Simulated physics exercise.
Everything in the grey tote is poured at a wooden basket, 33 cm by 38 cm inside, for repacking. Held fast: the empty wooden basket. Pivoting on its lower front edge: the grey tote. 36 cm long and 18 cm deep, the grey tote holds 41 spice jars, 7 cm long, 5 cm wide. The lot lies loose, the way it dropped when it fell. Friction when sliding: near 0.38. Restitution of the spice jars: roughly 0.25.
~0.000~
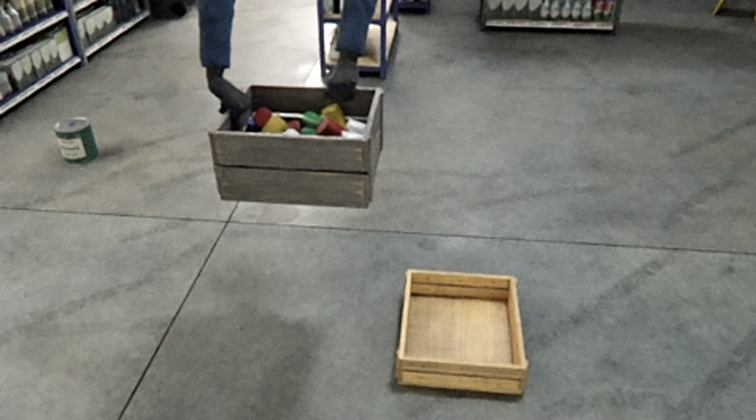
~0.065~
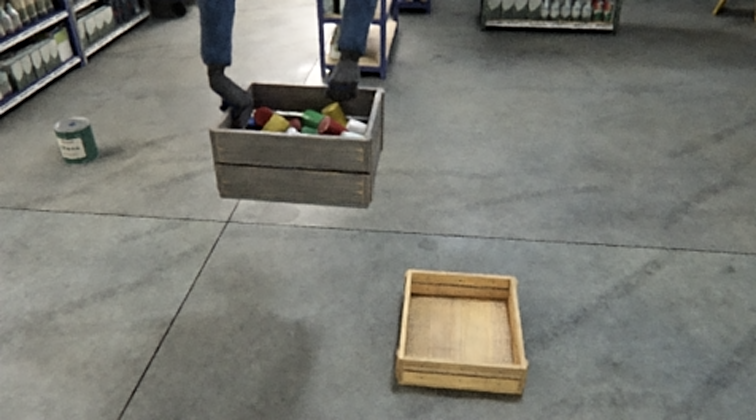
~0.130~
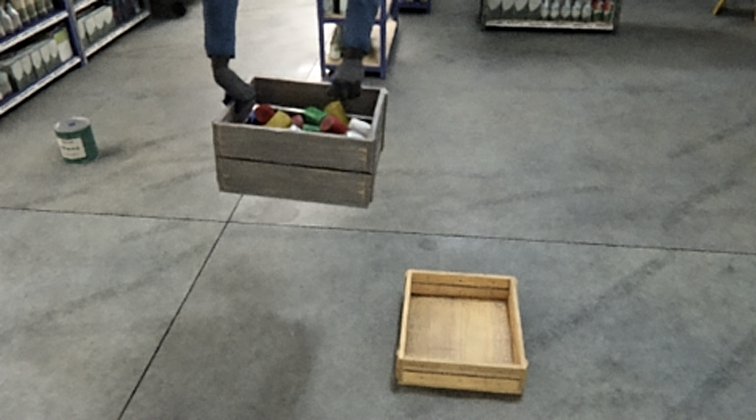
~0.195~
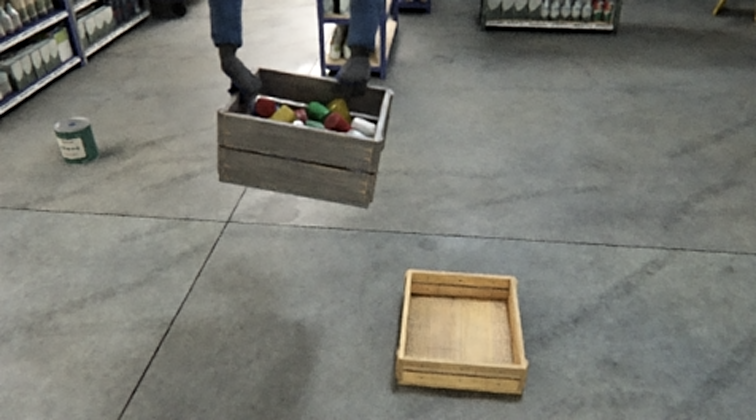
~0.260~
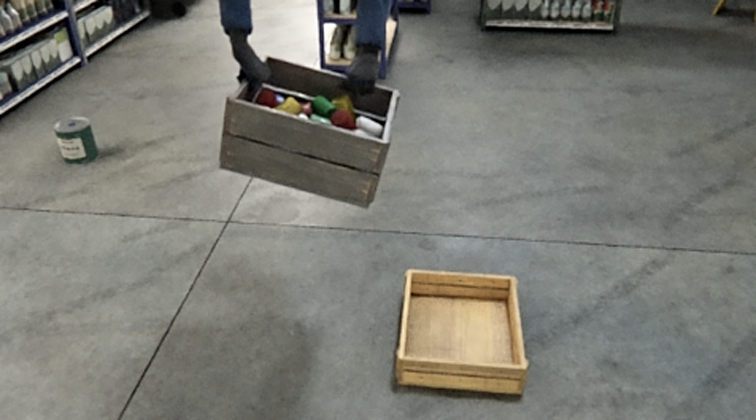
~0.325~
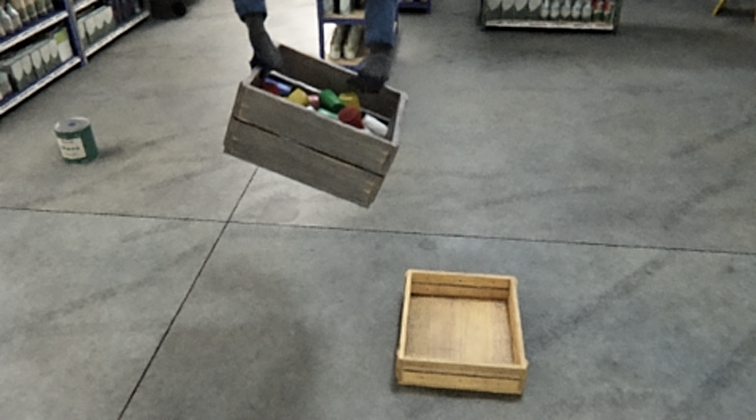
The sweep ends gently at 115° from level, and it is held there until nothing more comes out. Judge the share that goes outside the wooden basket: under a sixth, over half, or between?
Somewhere from a sixth to half, I reckon.
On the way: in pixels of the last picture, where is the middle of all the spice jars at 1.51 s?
Near (489, 313) in pixels.
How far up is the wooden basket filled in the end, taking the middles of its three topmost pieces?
Around 8 centimetres.
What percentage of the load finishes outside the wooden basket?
40 %.
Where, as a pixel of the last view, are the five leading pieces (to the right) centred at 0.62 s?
Close to (399, 136) in the last view.
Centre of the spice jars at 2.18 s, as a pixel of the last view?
(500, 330).
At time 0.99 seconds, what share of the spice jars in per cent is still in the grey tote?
That works out to some 80 percent of it.
After 0.62 s, tilt 62°; 41 still in the grey tote.
After 0.99 s, tilt 107°; 33 still in the grey tote and 8 in the air.
After 1.51 s, tilt 115°; 4 still in the grey tote, 18 in the wooden basket, 10 outside the wooden basket and 9 in the air.
Final count (at 2.18 s), 25 in the wooden basket and 16 outside the wooden basket. Asked share, 16 of 41, 39 per cent.
